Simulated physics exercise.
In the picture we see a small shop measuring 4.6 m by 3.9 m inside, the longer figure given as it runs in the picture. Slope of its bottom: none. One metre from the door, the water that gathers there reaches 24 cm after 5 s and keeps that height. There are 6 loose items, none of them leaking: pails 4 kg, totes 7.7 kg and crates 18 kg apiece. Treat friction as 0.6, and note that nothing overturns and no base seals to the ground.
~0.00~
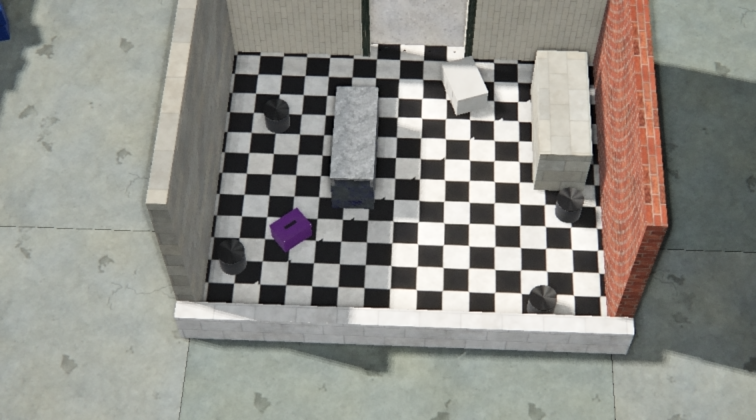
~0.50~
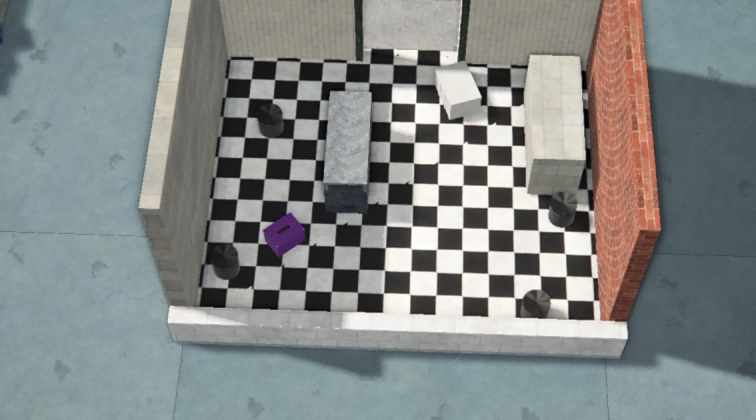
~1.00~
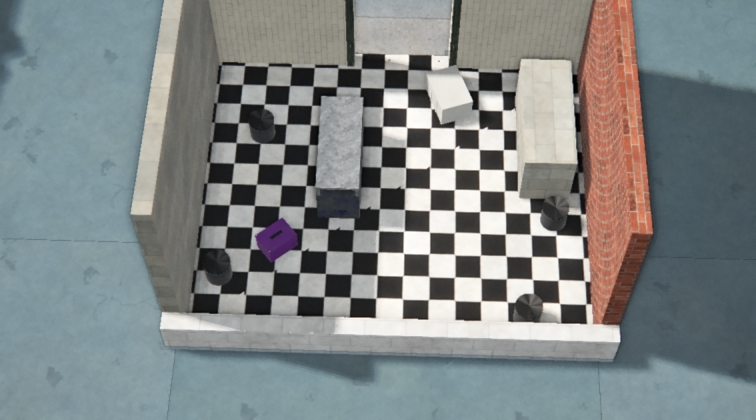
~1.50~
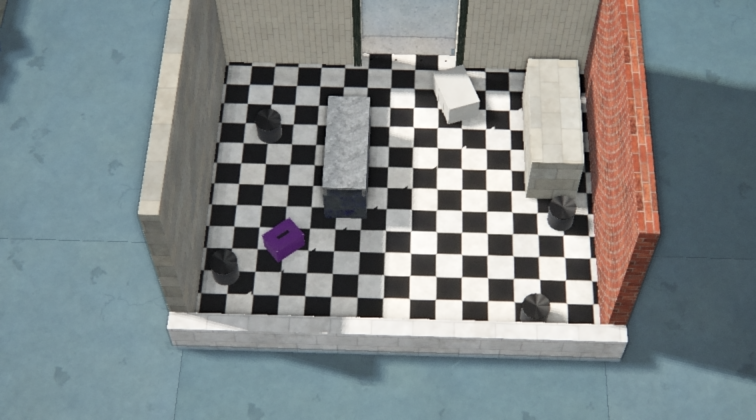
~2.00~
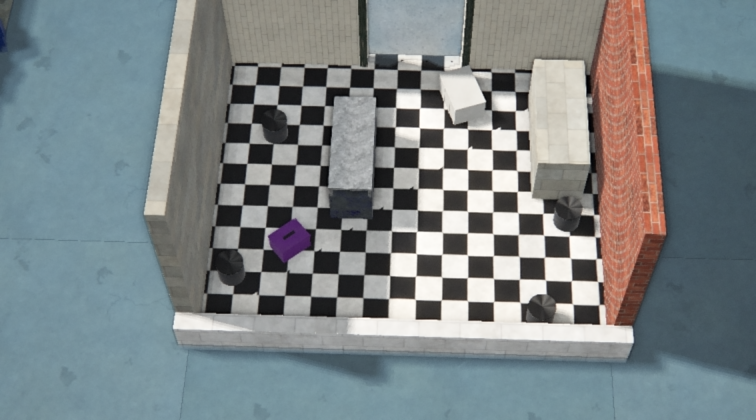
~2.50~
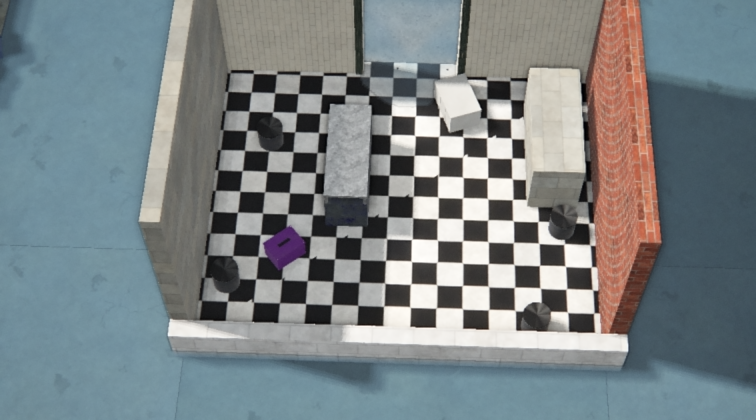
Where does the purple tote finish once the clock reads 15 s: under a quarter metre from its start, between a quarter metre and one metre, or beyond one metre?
It finishes between the two marks.
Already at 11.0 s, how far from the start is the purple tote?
It is about 40 cm out of place by then.
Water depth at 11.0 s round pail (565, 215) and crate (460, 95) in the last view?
I'd put it at 8 cm and 12 cm respectively.
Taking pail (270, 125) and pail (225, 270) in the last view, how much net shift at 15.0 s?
In turn: 80 cm, 150 cm.
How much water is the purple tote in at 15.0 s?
Roughly 12 cm at that moment.
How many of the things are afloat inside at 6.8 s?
Tally: 0 of them.
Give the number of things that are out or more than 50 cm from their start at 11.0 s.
I make it 5 by then.
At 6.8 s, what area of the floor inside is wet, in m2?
Near 14 m2 in all.
After 3.5 s the purple tote is near (284, 243), 0.0 m from its start, aground; 0 afloat.
After 6.8 s the purple tote is near (284, 243), 0.0 m from its start, aground; 0 afloat.
After 11.0 s the purple tote is near (311, 226), 0.4 m from its start, afloat; 6 afloat.
After 15.0 s the purple tote is near (243, 230), 0.5 m from its start, afloat; 6 afloat.
